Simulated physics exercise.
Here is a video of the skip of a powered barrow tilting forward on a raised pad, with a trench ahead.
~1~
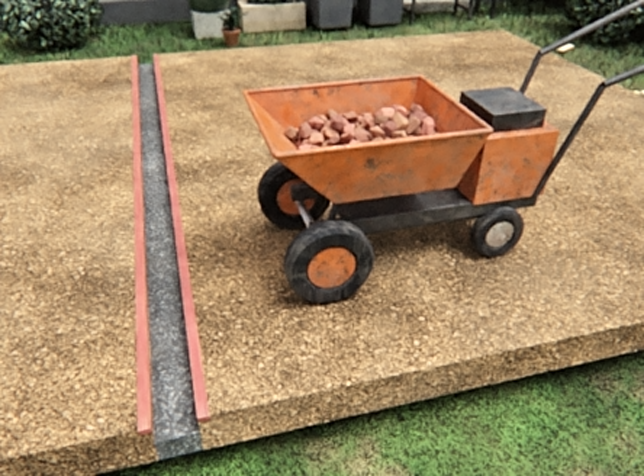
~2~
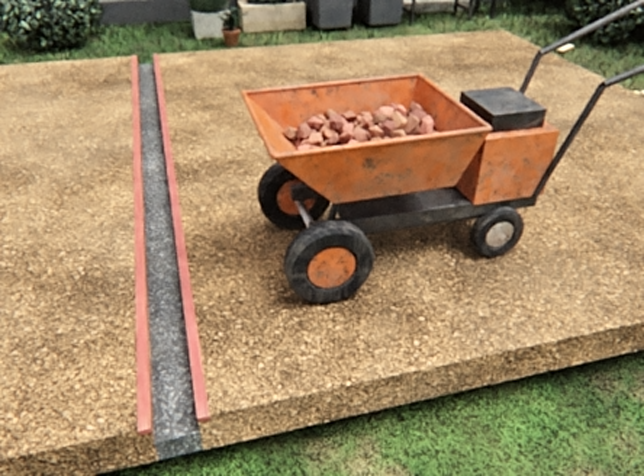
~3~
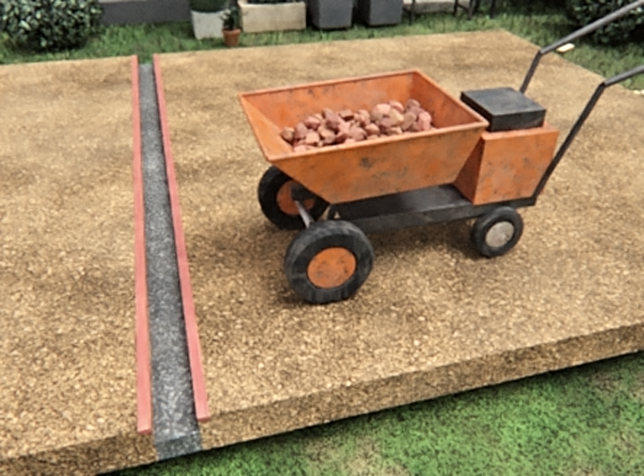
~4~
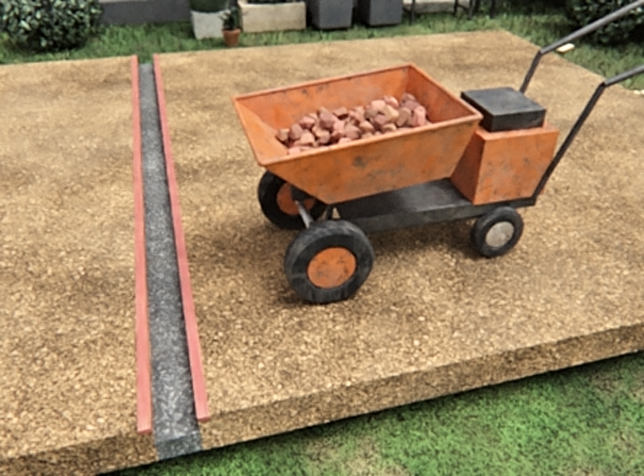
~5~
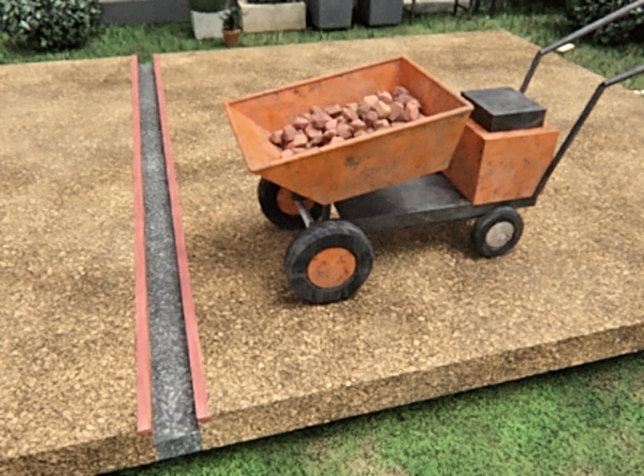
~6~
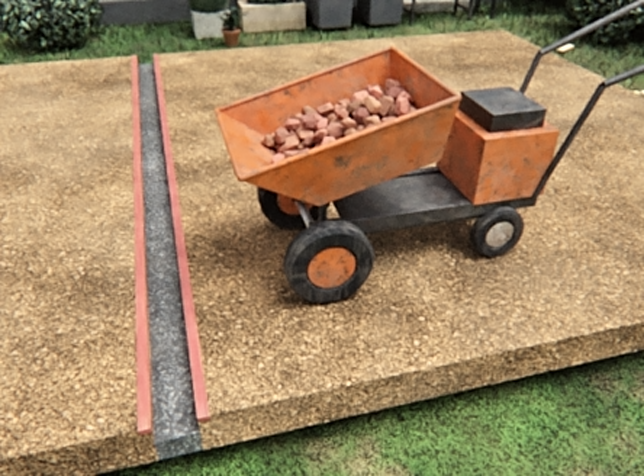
The clip opens on an orange powered barrow with a level skip of reddish rubble, standing on a raised pad to the right of a narrow trench. The skip then tilts forward, its lip lowering toward the left and its rear rising, while the wheels stay put.
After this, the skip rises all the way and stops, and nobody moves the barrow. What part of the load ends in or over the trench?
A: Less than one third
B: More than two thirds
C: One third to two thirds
C, one third to two thirds.
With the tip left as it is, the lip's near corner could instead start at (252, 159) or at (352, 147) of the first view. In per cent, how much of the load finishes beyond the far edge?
The first stop gives 50 per cent; the second gives 0 per cent.
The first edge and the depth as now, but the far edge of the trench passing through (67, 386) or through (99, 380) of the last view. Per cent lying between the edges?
First one: 90 per cent; second one: 70 per cent.
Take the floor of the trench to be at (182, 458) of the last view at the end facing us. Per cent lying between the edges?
About 70 percent.
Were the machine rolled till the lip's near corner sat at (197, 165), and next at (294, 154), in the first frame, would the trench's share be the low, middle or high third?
In the first case under a third, in the second case the middle third.
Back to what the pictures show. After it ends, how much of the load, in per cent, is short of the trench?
I'd put it at some 5 per cent of the load.
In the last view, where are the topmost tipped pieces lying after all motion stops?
Summit once settled: About (155, 267).
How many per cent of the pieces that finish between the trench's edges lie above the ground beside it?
Around 45 per cent.
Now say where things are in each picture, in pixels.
The first picture shows lip of the skip (275, 156), level; top of the load (376, 137), lumps of rubble; first edge of the trench (196, 361); far edge (143, 371), the trench under half as wide as the skip, and about half as deep as wide.
The second picture shows lip of the skip (273, 157), level; top of the load (375, 136).
The third picture shows lip of the skip (268, 160), tipped barely; top of the load (383, 128).
The fourth picture shows lip of the skip (261, 164), tipped a little; top of the load (389, 114).
The fifth picture shows lip of the skip (251, 170), tipped a little; top of the load (382, 109).
The sixth picture shows lip of the skip (240, 179), tipped clearly; top of the load (385, 106); first edge of the trench (196, 361); far edge (143, 371).
Just after the last frame, skip tipped steeply; every one in the skip.
A moment on, skip tipped right over; the larger part in the skip; just a few short of the trench; about a tenth in or heaped over the trench; just a few beyond it; just a few falling.
Further on, skip tipped right over; roughly a quarter in the skip; about a tenth short of the trench; roughly half in or heaped over the trench; roughly a quarter beyond it.
When it is over, skip tipped right over; roughly a quarter in the skip; about a tenth short of the trench; roughly half in or heaped over the trench; roughly a quarter beyond it.
